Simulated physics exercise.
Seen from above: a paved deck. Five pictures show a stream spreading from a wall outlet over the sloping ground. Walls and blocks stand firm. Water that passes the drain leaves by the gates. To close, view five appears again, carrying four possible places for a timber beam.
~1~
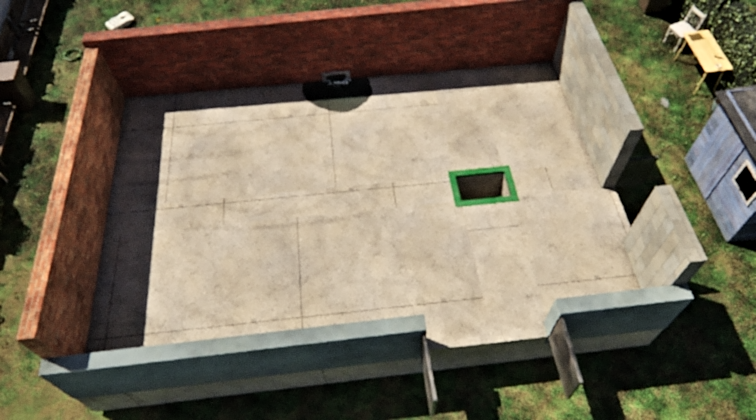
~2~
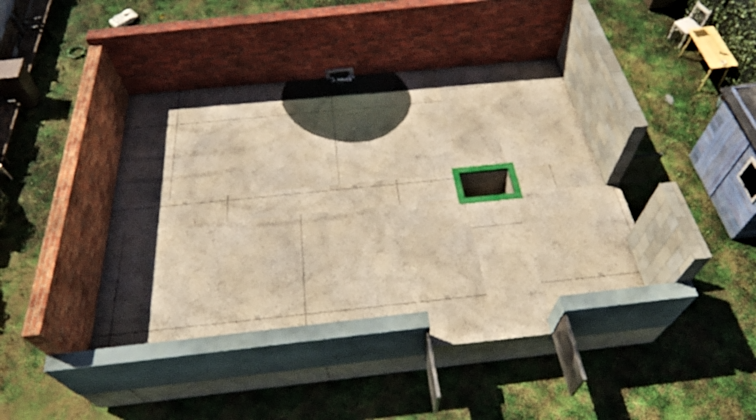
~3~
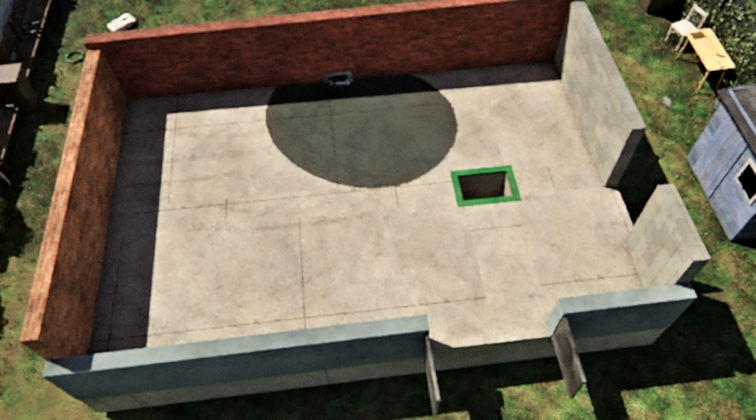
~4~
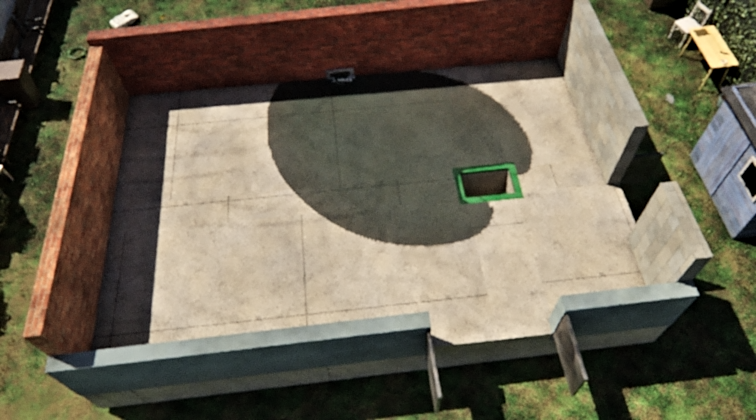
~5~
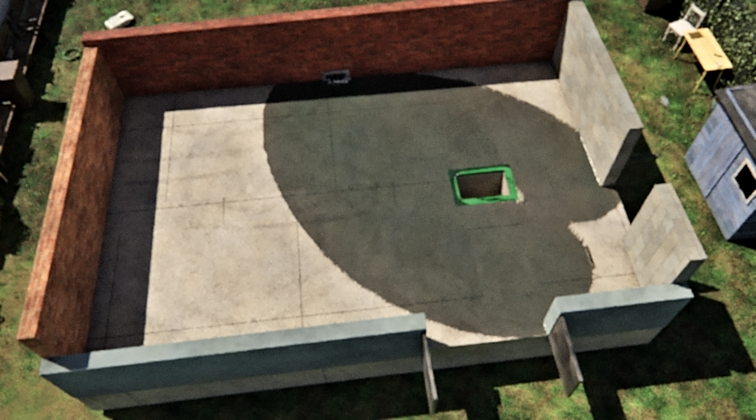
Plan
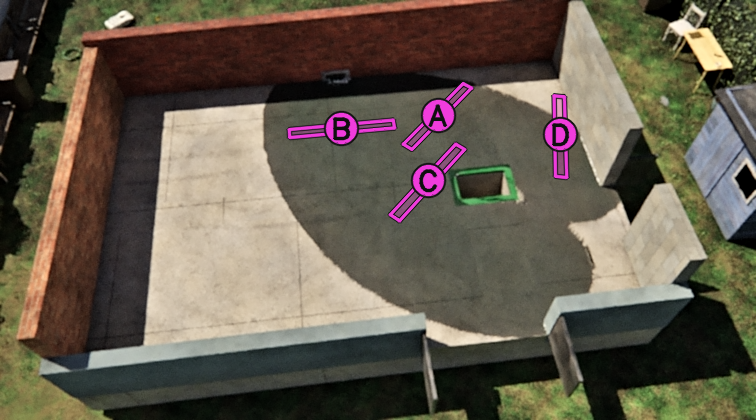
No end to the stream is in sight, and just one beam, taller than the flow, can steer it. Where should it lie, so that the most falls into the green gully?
Best: D.
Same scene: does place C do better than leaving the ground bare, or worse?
Place C is worse.
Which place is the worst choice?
C it is.
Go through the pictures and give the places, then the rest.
The first frame shows outfall at (336, 76); green gully at (483, 186); open gate at (483, 329); open gate at (612, 214); 2 % of the ground under water, visible out to (352, 105); green gully still dry.
In the second frame, 7 % of the ground under water, visible out to (399, 121); green gully still dry.
In the third frame, 16 % of the ground under water, visible out to (416, 173); green gully still dry.
In the fourth frame, 28 % of the ground under water, visible out to (486, 218); green gully taking water.
In the fifth frame, 45 % of the ground under water, visible out to (583, 259); green gully taking water.
In magenta, A from (407, 146) to (467, 85); B from (289, 133) to (393, 124); C from (394, 217) to (460, 146); D from (561, 176) to (559, 96).
For place A, about 16 % of the stream goes into the green gully, about 84 % out by the gates.
For place B, about 10 % of the stream goes into the green gully, about 89 % out by the gates.
For place C, next to none of the stream goes into the green gully, about 98 % out by the gates.
For place D, about 29 % of the stream goes into the green gully, about 71 % out by the gates.
